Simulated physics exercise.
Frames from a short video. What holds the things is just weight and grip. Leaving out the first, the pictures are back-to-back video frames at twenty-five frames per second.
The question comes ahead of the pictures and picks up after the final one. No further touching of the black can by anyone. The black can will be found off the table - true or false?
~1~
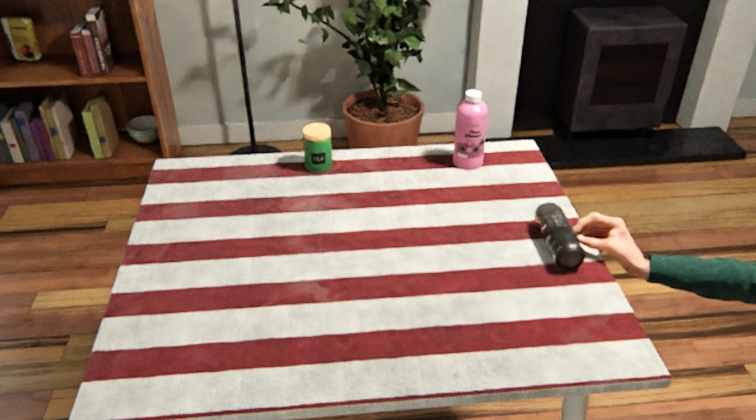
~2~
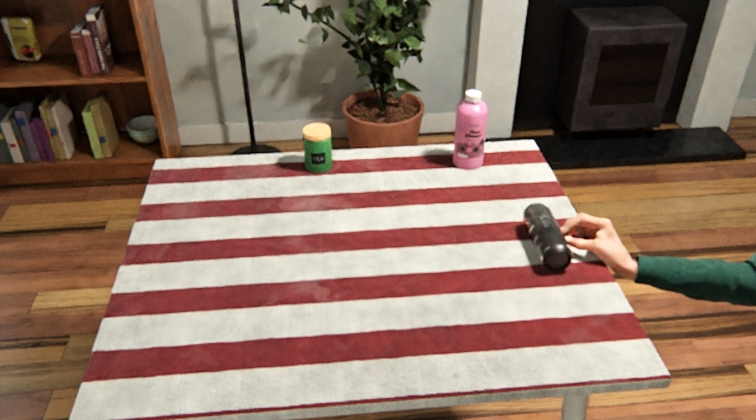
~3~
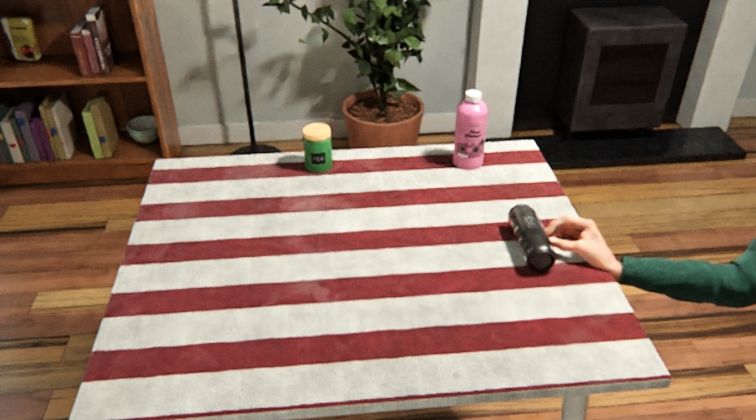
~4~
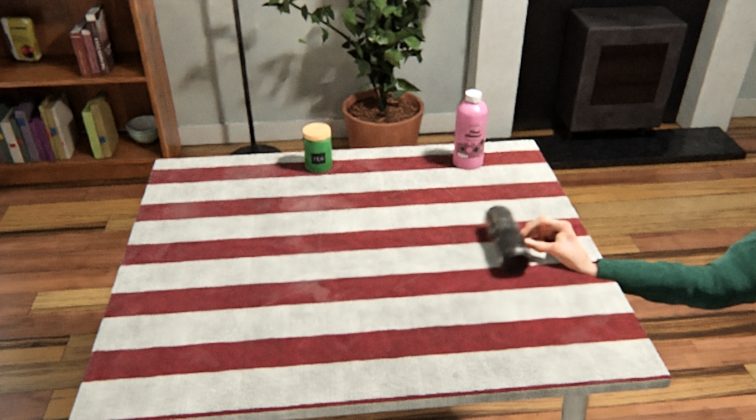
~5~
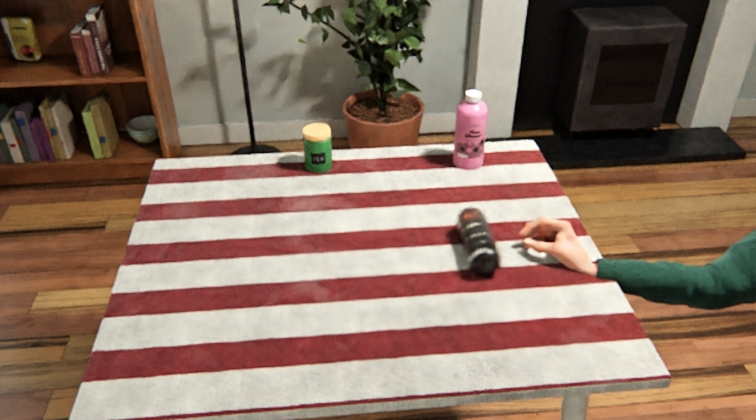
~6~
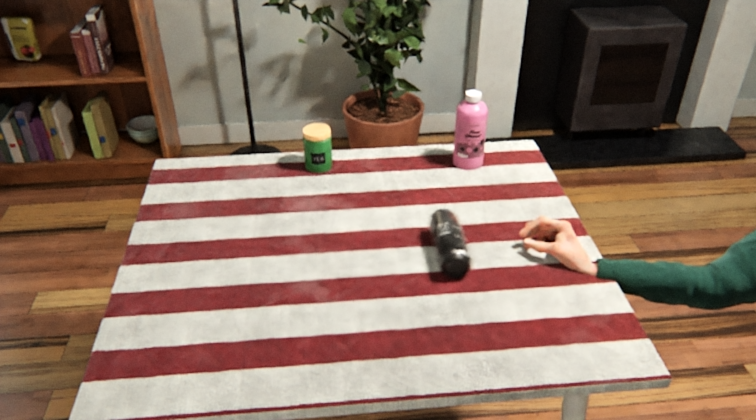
True.
Then, 0.30 s past the last view, black can displaced well along near (243, 255).
Then, 0.60 s past the last view, black can now off the table.
Then, 0.90 s past the last view, things are still on the move.
Finally, off the table, black can.
